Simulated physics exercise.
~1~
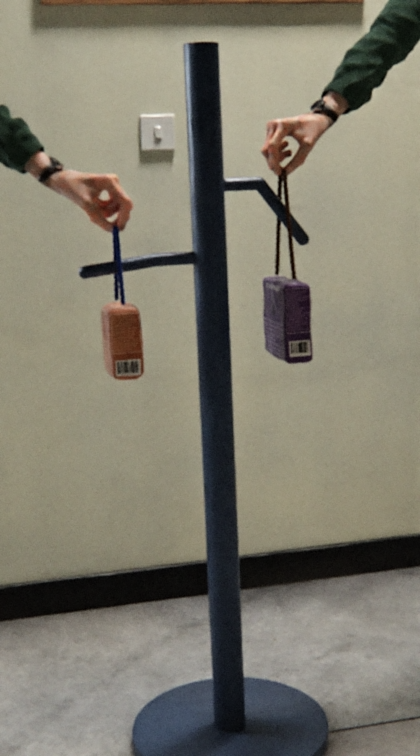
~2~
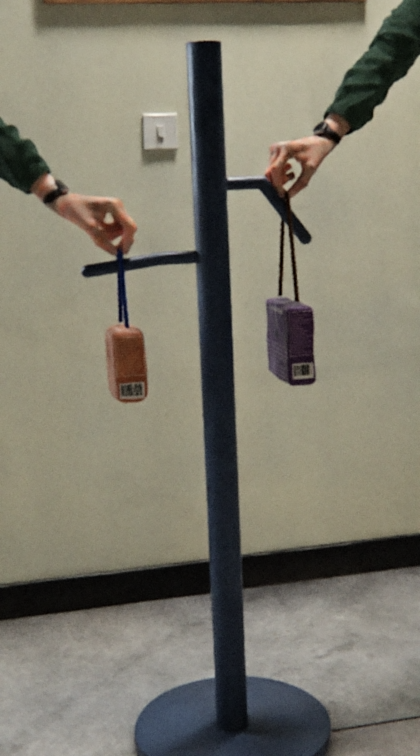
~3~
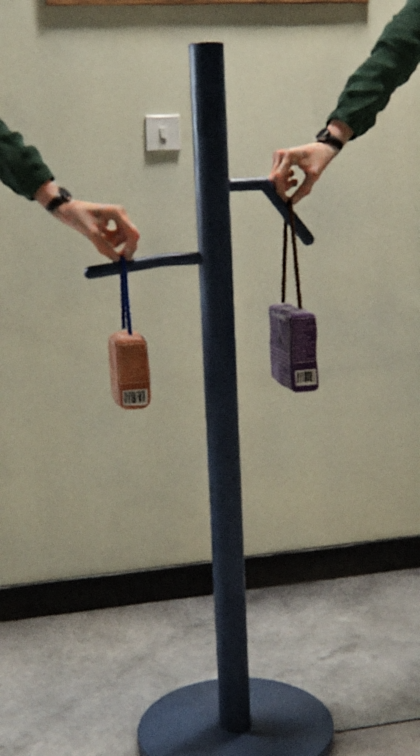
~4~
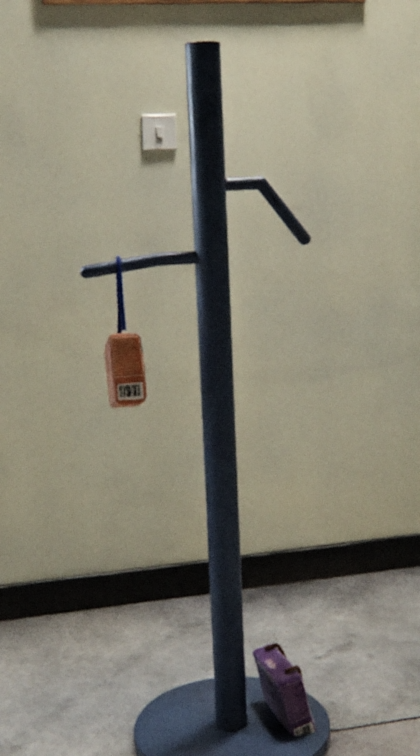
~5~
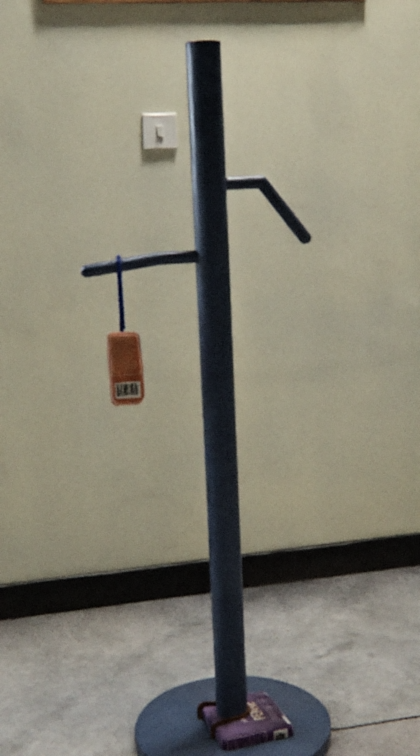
Two hands in dark green sleeves lower looped pouches onto the pegs of a dark blue stand, seen from the front by a slightly swaying camera, with a pale wall and grey floor behind. The orange pouch goes to the roughly level left peg, and the purple one to the right peg, which bends downward at its outer end. Once the hands are gone, the orange pouch hangs by its blue loop while the purple pouch has dropped to the stand's round base, leaning. It then tips onto its side by the pole, and the orange pouch stays hanging.
